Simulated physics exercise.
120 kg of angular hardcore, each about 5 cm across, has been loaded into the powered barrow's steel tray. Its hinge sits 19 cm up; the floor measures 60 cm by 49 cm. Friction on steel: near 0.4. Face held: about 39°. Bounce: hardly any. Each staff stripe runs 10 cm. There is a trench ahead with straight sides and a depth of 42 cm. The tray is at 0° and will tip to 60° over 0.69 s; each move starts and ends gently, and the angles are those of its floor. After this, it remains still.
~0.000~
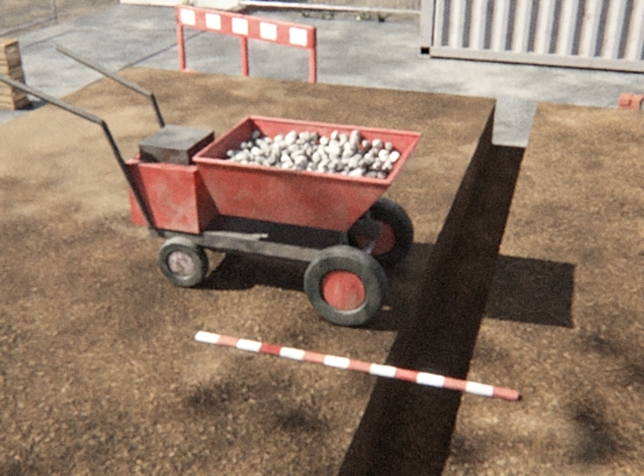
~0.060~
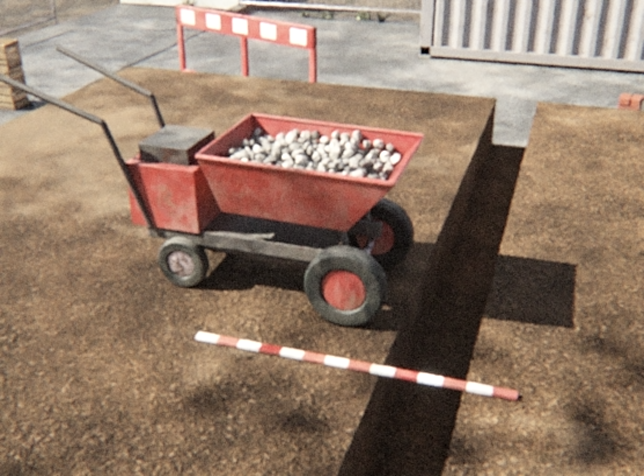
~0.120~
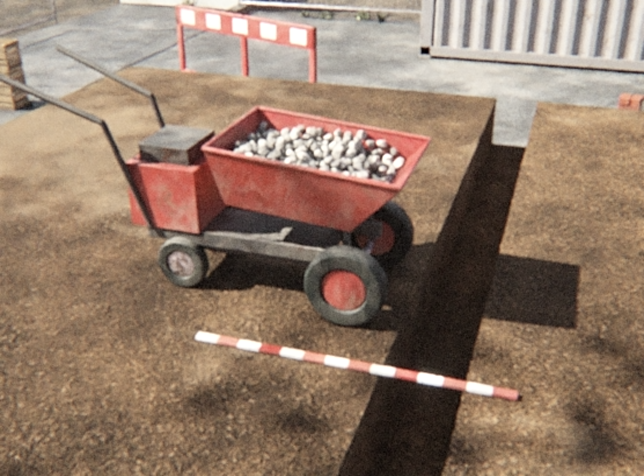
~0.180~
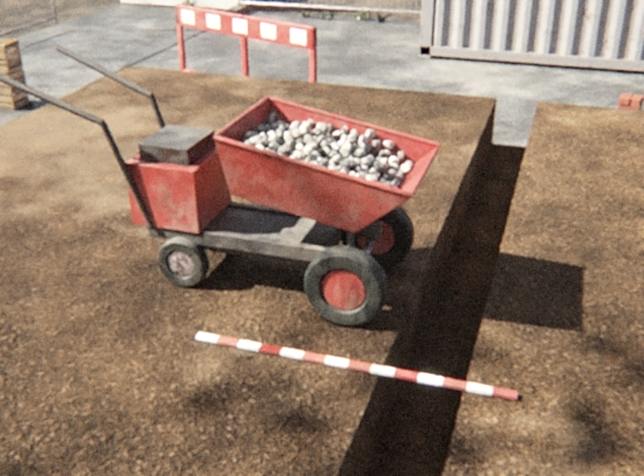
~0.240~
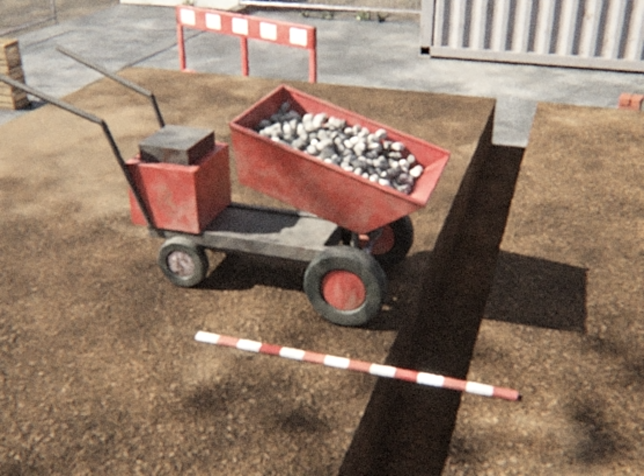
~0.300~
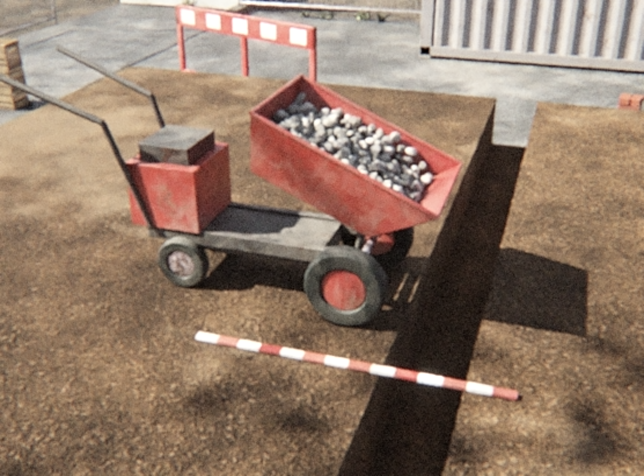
Red tray of pale and grey stones on a small wheeled barrow tilting steadily forward to the right beside a straight-sided trench.
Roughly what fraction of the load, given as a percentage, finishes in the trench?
Some 4 per cent of the stones.
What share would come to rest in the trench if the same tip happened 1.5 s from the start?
In that case, around 10%.
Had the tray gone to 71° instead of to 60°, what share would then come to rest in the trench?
I'd guess some 15 in a hundred.
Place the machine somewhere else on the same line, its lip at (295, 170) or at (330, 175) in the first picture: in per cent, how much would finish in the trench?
That gives roughly 45 per cent and roughly 35 per cent.
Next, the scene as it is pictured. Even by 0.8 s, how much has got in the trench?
About 0 per cent by then.
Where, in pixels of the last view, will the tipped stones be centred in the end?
Around (537, 317).
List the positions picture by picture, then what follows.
In the first picture, the tray is at 0°, its lip at (391, 183); the top of the load is at (317, 142).
In the second picture, lip at (394, 185), floor tilted 1°, highest stones at (315, 142); the stones move at 0.3 m/s on average.
In the third picture, lip at (401, 189), floor tilted 5°, highest stones at (298, 140); the stones move at 0.6 m/s on average.
In the fourth picture, lip at (412, 195), floor tilted 10°, highest stones at (277, 131); the stones move at 0.9 m/s on average.
In the fifth picture, the tray is at 17°, its lip at (425, 205); the top of the load is at (282, 120); the stones move at 1.1 m/s on average.
In the sixth picture, lip at (438, 218), floor tilted 24°, highest stones at (295, 109); the stones move at 1.2 m/s on average.
After 0.5 s the floor is at 51°; 100 % in the tray; the foremost stones are at (452, 227).
After 0.8 s the floor is at 60°; 94 % in the tray, 6 % past the trench; the foremost stones are at (525, 276).
After 1.1 s the floor is at 60°; 62 % in the tray, 38 % past the trench; the foremost stones are at (642, 339).
After 3.1 s the floor is at 60°; 53 % in the tray, 4 % in the trench, 44 % past the trench; the foremost stones are past the picture's edge.
